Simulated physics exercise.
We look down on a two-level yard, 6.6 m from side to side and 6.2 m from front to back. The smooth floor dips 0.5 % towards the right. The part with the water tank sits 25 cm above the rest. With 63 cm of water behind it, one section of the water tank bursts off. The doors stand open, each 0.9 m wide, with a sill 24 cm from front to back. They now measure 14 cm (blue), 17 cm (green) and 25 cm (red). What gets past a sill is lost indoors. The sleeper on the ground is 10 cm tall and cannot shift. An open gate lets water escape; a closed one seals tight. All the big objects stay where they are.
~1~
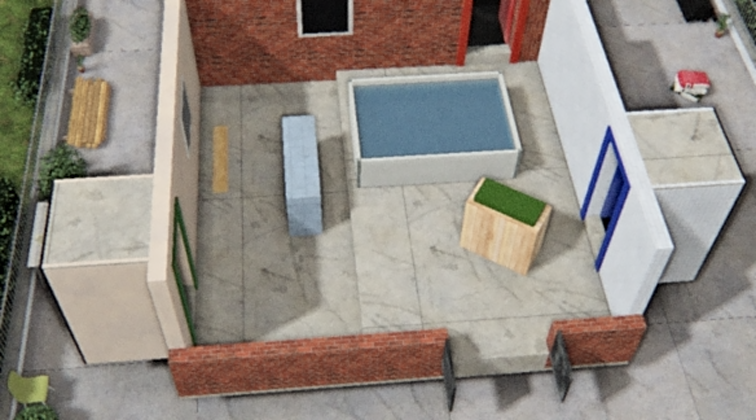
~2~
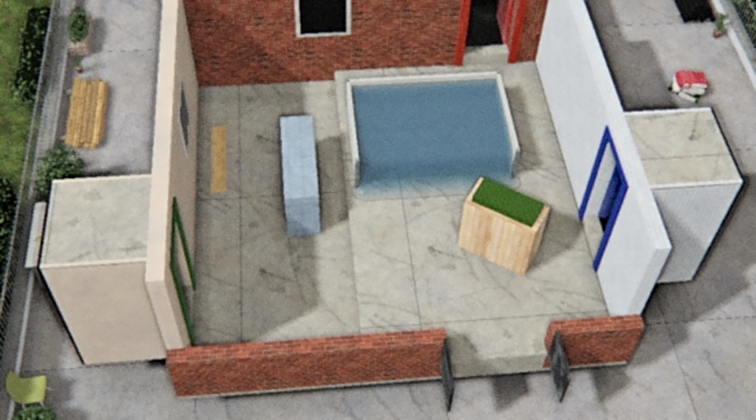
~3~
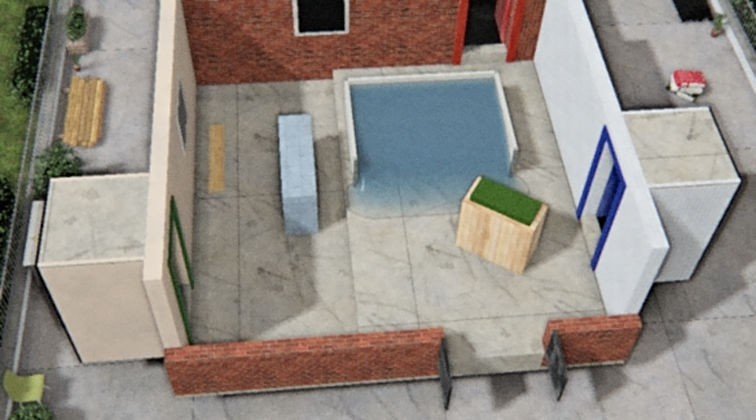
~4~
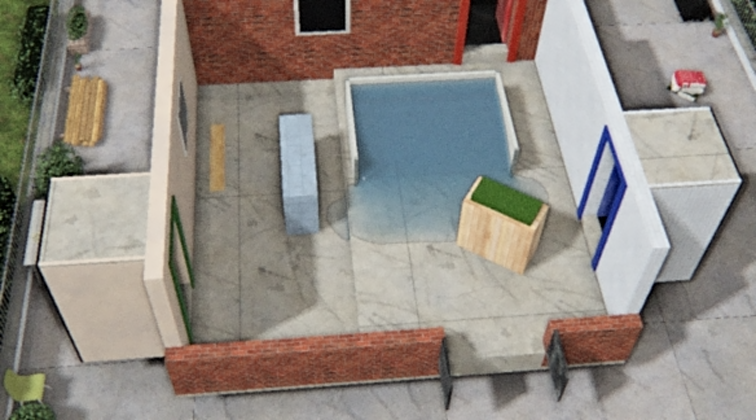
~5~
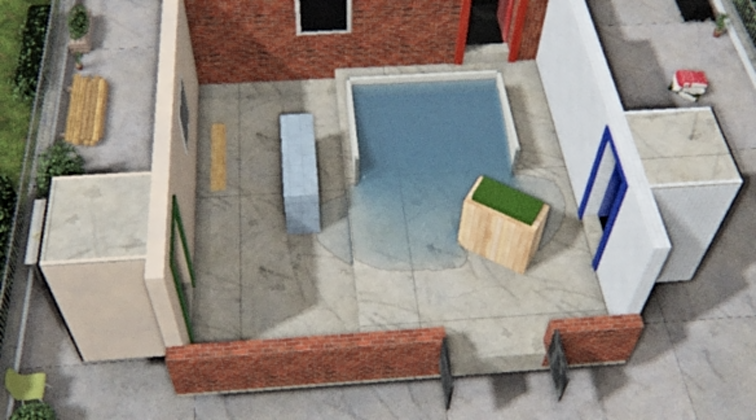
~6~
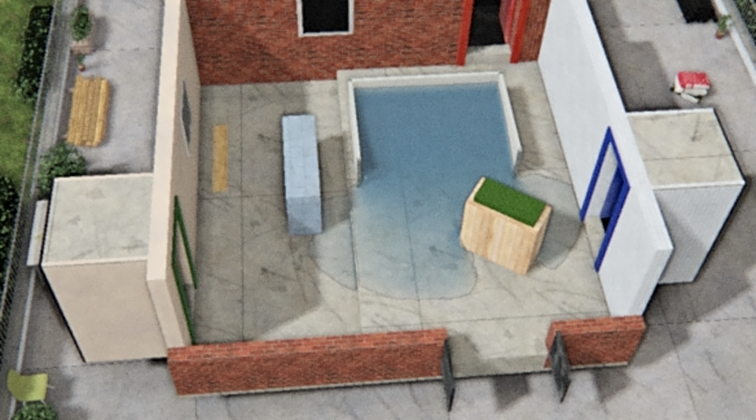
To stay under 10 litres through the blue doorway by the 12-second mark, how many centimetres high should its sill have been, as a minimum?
Some 32 cm above the ground.
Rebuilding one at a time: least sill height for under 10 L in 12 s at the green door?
Roughly 22 cm at green.
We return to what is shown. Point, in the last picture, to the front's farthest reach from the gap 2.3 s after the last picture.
Around (193, 373).
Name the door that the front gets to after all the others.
The red one.
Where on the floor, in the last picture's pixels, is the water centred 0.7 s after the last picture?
Near (437, 191).
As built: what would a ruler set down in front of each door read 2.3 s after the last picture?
Depths in cm: Blue 22, green 23, red 0.
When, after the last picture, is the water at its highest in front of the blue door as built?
Near 1.0 s.
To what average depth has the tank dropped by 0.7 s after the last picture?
Some 29 cm.
Then, 0.7 s after the last picture water covers 40 % of the floor, deepest (41 cm) near (416, 349); 28 cm at the blue door, 10 litres in over its 14 cm sill.
Then, 2.3 s after the last picture water covers 55 % of the floor, deepest (44 cm) near (205, 372); 22 cm at the blue door, 145 litres in over its 14 cm sill.
Then, 11.3 s after the last picture water covers 95 % of the floor, deepest (16 cm) near (332, 82); 5 cm at the blue door, 163 litres in over its 14 cm sill.
At the blue door as built, the water peaked near 32 cm, 1.1 s after the last picture.
Run again over the same 12 s with other heights there, 20 litres in over 29 cm, 0 litres over 39.5 cm. The limit of 10 litres is kept from about 32 cm up.
